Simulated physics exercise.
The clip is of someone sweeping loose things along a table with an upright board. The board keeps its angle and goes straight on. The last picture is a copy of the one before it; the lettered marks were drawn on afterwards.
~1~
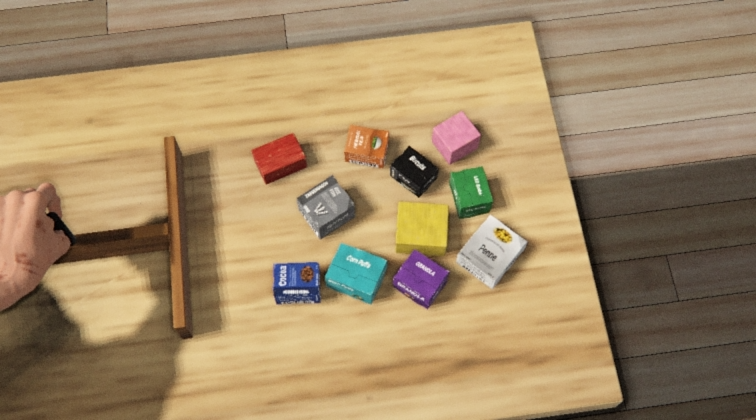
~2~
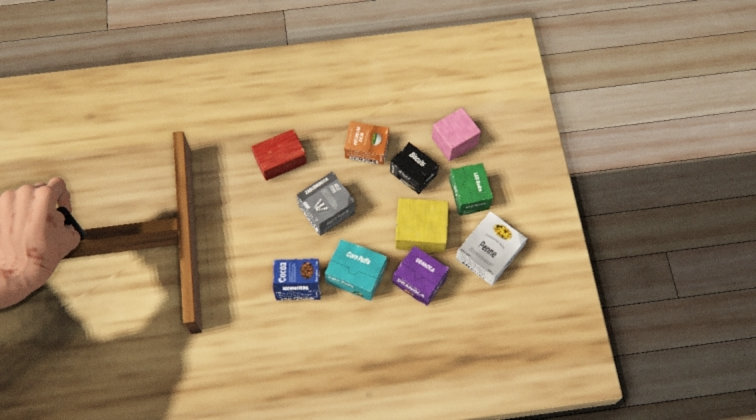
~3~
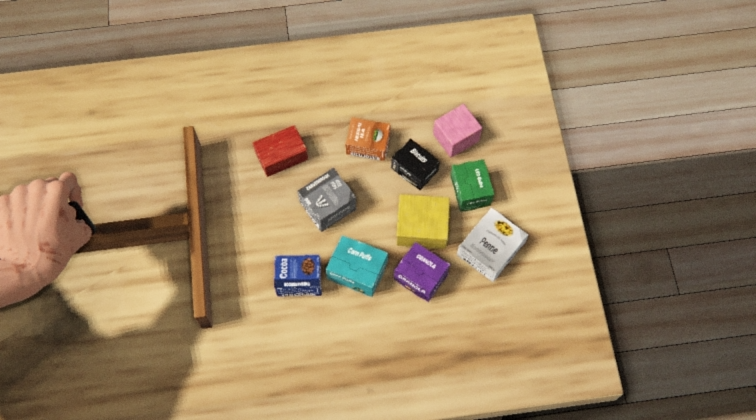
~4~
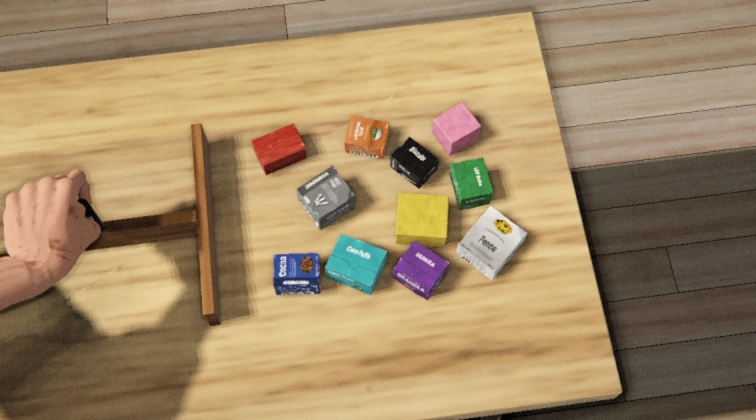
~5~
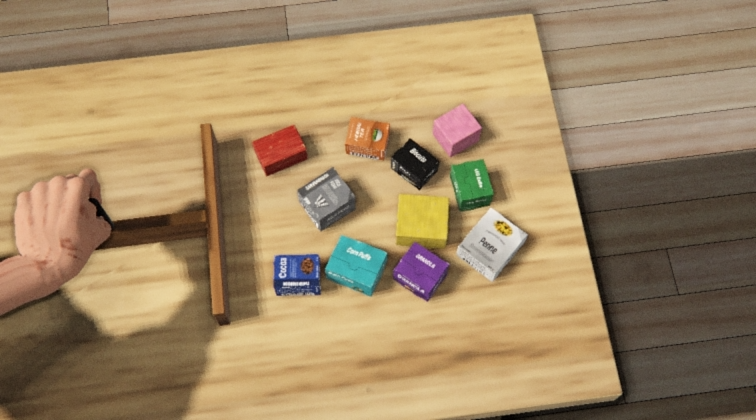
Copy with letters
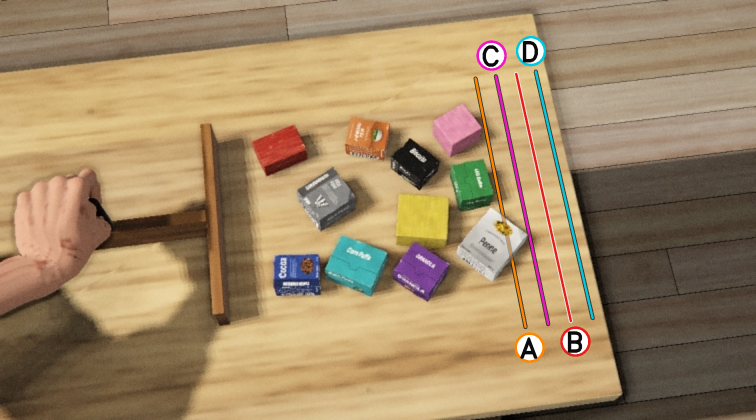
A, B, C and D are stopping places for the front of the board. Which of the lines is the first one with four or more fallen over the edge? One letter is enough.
It can halt at C.
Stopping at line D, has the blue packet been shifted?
By then, yes.
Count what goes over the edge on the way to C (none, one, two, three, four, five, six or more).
In all, six or more.
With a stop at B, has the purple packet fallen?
No.
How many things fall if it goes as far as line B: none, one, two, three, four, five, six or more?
In all, six or more.
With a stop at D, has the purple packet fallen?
No.
On the copy, A at (499, 196); B at (542, 190); C at (521, 193); D at (563, 188).
On C. First, board (323, 201); purple packet (458, 279); orange packet (388, 134).
Then, board (435, 187); white box (561, 239); pink block (532, 124).
Finally, board (521, 177); green box over the edge; pink block over the edge; seven fallen.
By contrast, A drops only three; B drops seven, but is farther than needed; D drops ten, but is farther than needed.
